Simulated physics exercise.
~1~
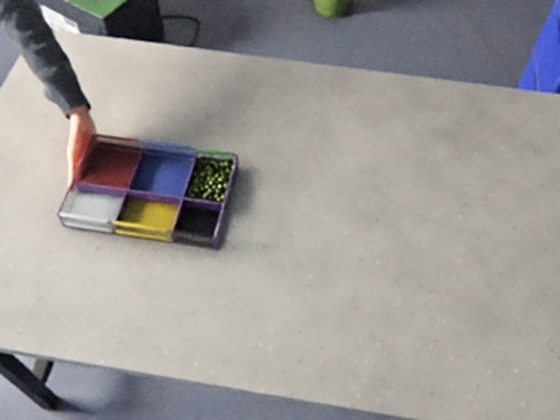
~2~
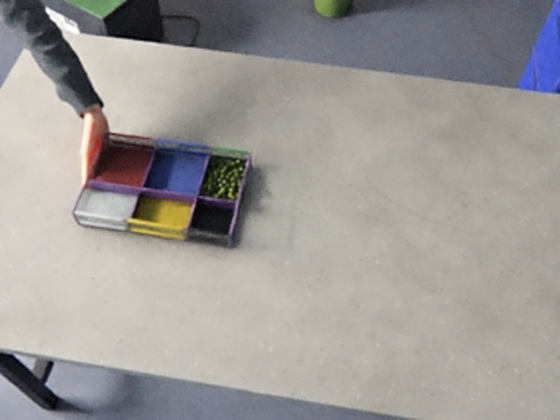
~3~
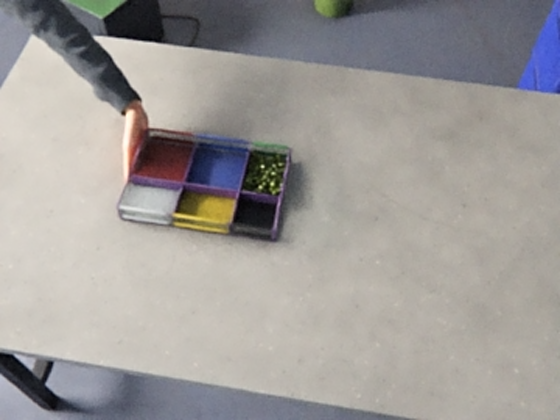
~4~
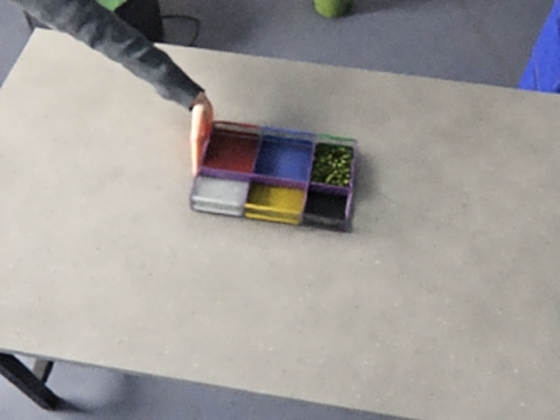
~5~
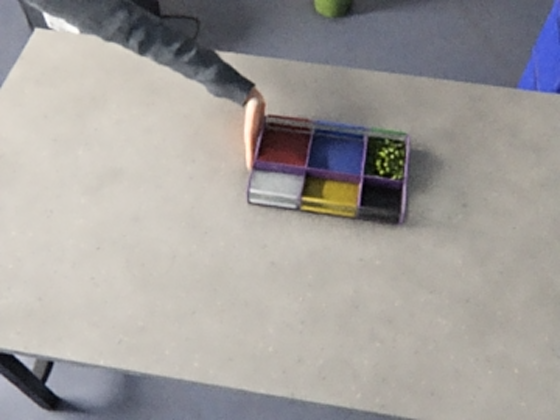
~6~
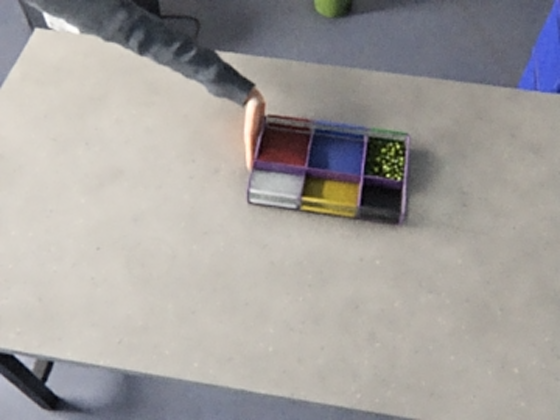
A hand slid a divided tray, with small green pieces in its upper right compartment and differently coloured sections around them, to the right across a grey table, then stopped and kept hold of it, the green pieces still in their own compartment.
